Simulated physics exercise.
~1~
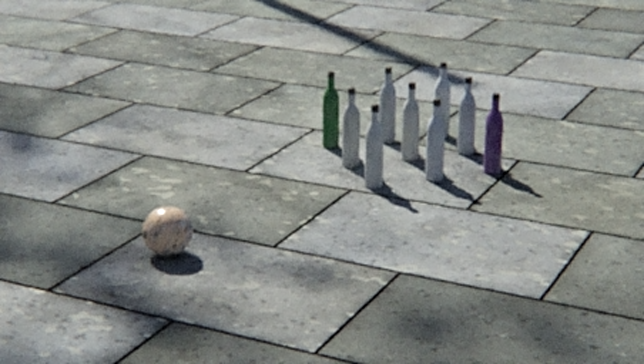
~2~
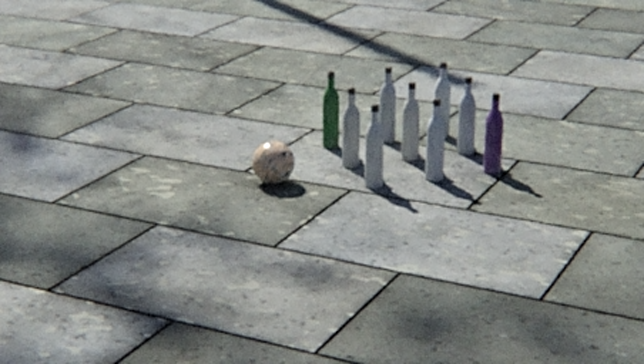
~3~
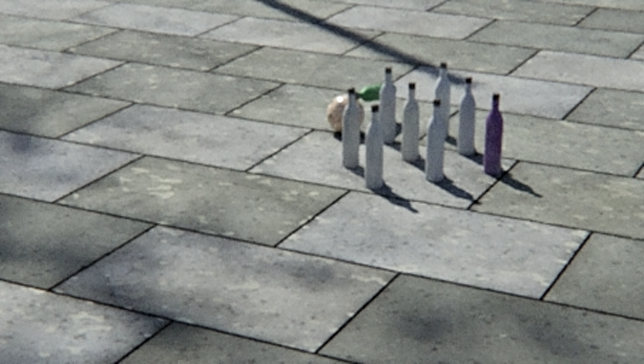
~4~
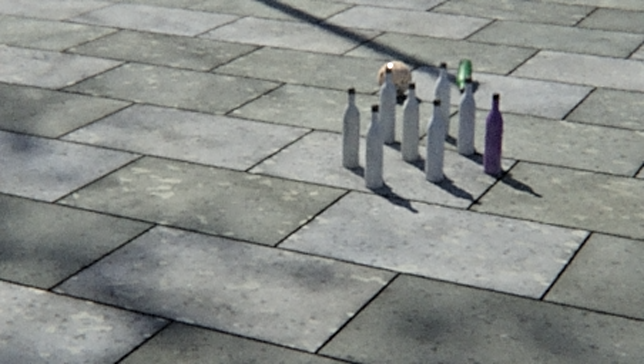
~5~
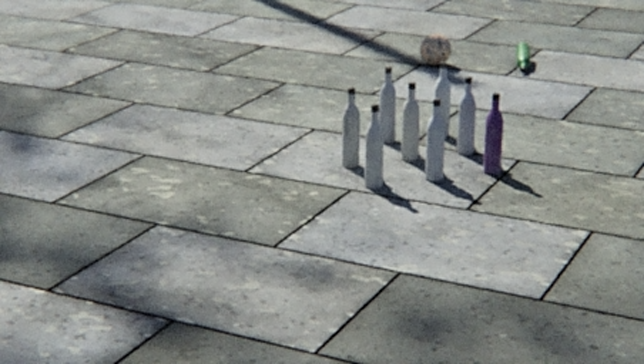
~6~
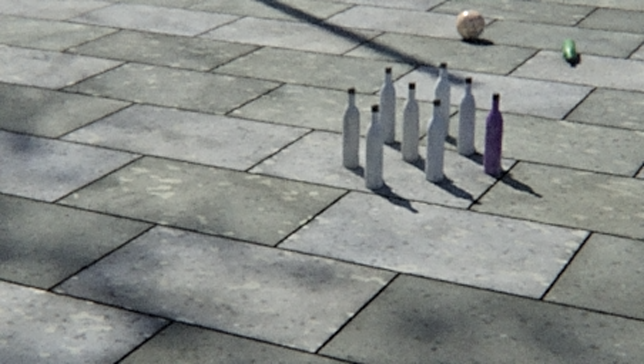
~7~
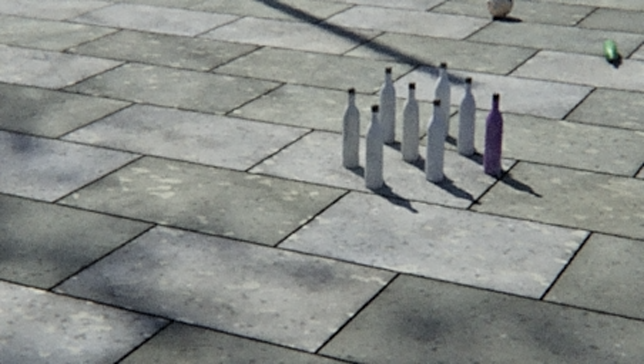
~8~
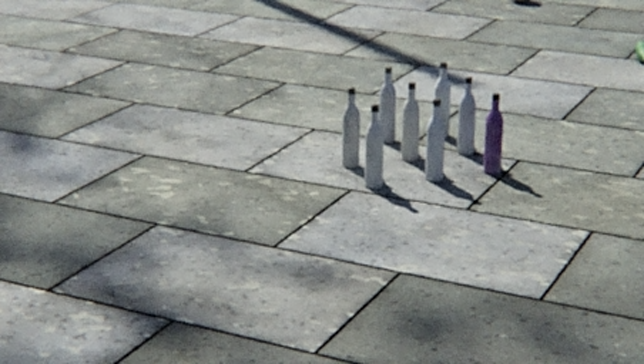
On a sunlit stone pavement, a speckled ball rolled toward a cluster of standing bottles and knocked over the green one at the left, then both travelled away to the upper right and out of sight, leaving the white bottles and the purple one upright.
